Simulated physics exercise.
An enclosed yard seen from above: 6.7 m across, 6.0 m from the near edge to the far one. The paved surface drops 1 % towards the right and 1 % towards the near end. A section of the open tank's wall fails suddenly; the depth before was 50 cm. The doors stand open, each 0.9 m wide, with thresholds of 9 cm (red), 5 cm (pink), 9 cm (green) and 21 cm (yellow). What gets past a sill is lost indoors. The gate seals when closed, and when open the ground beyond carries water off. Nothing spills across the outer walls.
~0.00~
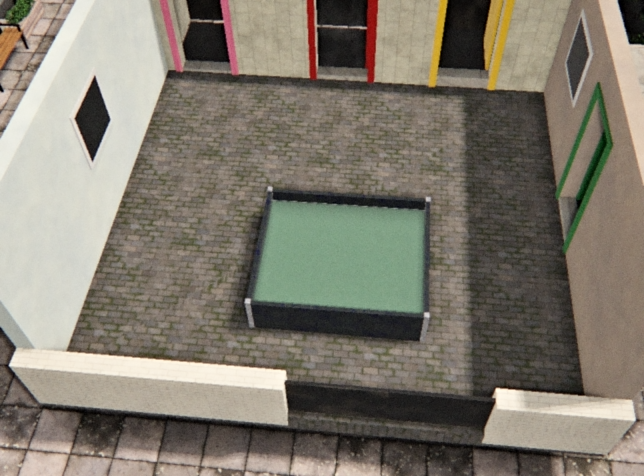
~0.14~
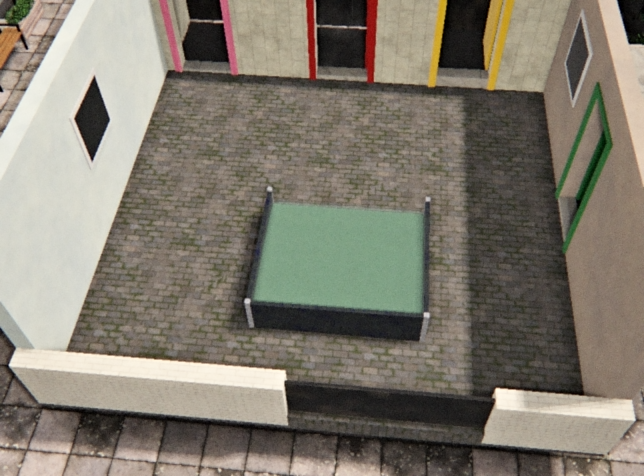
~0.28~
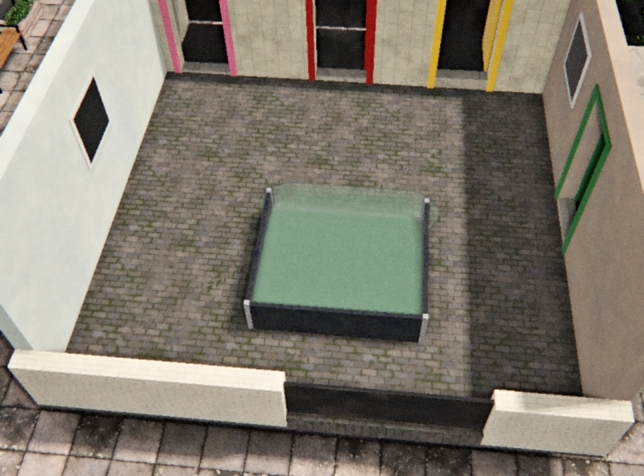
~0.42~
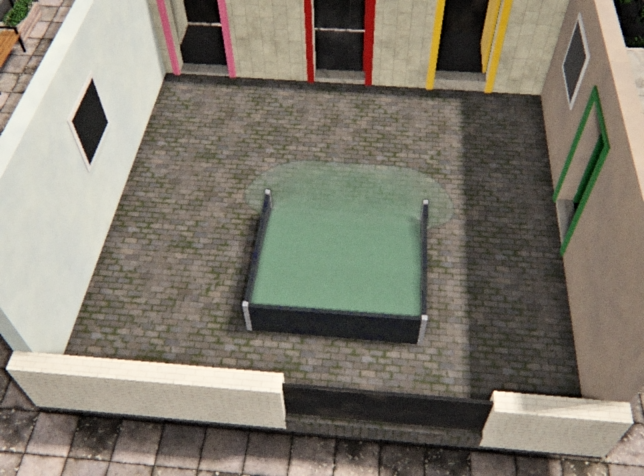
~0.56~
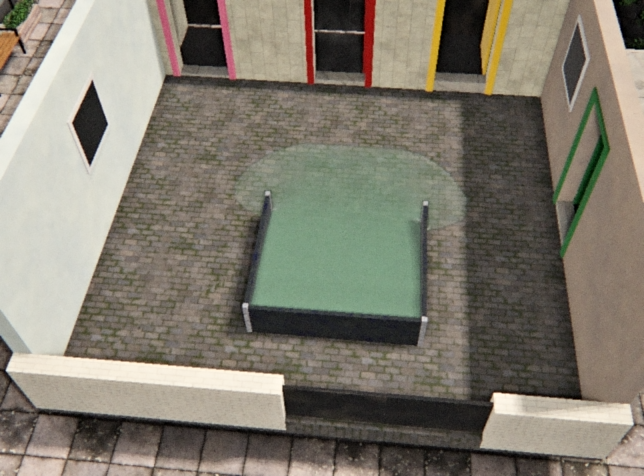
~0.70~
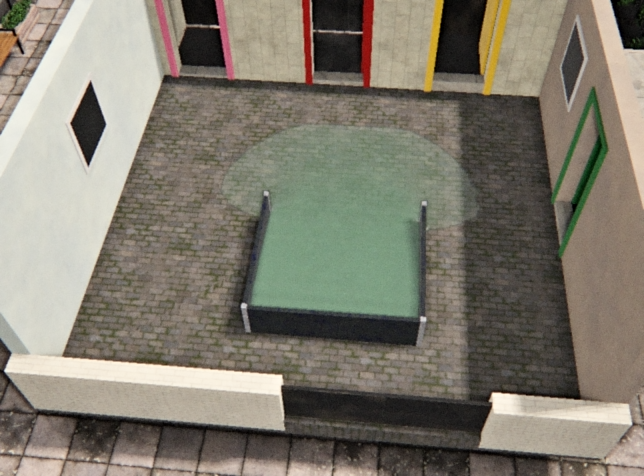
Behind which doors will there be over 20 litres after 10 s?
Door by door: At the red door it goes over the limit; at the pink door it exceeds the limit; at the green door it stays under the limit; at the yellow door it does not reach the limit.
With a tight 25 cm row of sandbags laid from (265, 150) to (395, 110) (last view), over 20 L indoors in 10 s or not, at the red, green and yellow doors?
Against that limit: Red not over, green under, yellow under.
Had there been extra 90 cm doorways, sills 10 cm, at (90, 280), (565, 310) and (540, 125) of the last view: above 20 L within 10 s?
In turn: Below, below, past it.
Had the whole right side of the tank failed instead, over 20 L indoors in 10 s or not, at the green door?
Against that limit: Green past it.
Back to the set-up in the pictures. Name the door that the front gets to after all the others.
The green one.
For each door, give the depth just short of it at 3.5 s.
In cm: Red 17, pink 8, green 1, yellow 13.
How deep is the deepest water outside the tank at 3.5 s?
About 26 cm.
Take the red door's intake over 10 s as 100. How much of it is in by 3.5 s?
About 90 per cent.
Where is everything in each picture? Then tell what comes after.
The open tank at (343, 252) is whole and still, 50 cm deep, in the first picture.
Water pours out on the open tank's far side and has run 1.2 m, to a hidden place; typically 9 cm deep outside, 50 cm at the open tank's back, in the second picture.
Water pours out on the open tank's far side and has run 1.3 m, to a hidden place; typically 10 cm deep outside, 50 cm at the open tank's back, in the third picture.
The front is at (442, 197), 1.6 m from the gap on the open tank's far side; 3.0 m2 of floor is under water; 50 cm left at the back of the open tank, in the fourth picture.
The front is at (420, 157), 1.9 m from the gap on the open tank's far side; 4.4 m2 of floor is under water; 49 cm left at the back of the open tank, in the fifth picture.
The front is at (404, 133), 2.2 m from the gap on the open tank's far side; 6.0 m2 of floor is under water; 43 cm left at the back of the open tank, in the sixth picture.
After 1.4 s water covers 35 % of the floor and is deepest (26 cm) near (375, 90); red door 17 cm at the sill, 8 L in, pink door not reached, green door not reached, yellow door not reached.
After 2.2 s water covers 45 % of the floor and is deepest (26 cm) near (374, 97); red door 25 cm at the sill, 75 L in, pink door 5 cm at the sill, 0 L in, green door not reached, yellow door 19 cm at the sill, 0 L in.
After 3.5 s water covers 45 % of the floor and is deepest (26 cm) near (531, 107); red door 17 cm at the sill, 153 L in, pink door 8 cm at the sill, 7 L in, green door 1 cm at the sill, 0 L in, yellow door 13 cm at the sill, 0 L in.
After 6.0 s water covers 80 % of the floor and is deepest (16 cm) near (572, 428); red door 5 cm at the sill, 171 L in, pink door 8 cm at the sill, 32 L in, green door 7 cm at the sill, 0 L in, yellow door 9 cm at the sill, 0 L in.
After 10.0 s water covers 95 % of the floor and is deepest (14 cm) near (572, 428); red door 3 cm at the sill, 171 L in, pink door 1 cm at the sill, 36 L in, green door 7 cm at the sill, 0 L in, yellow door 4 cm at the sill, 0 L in.
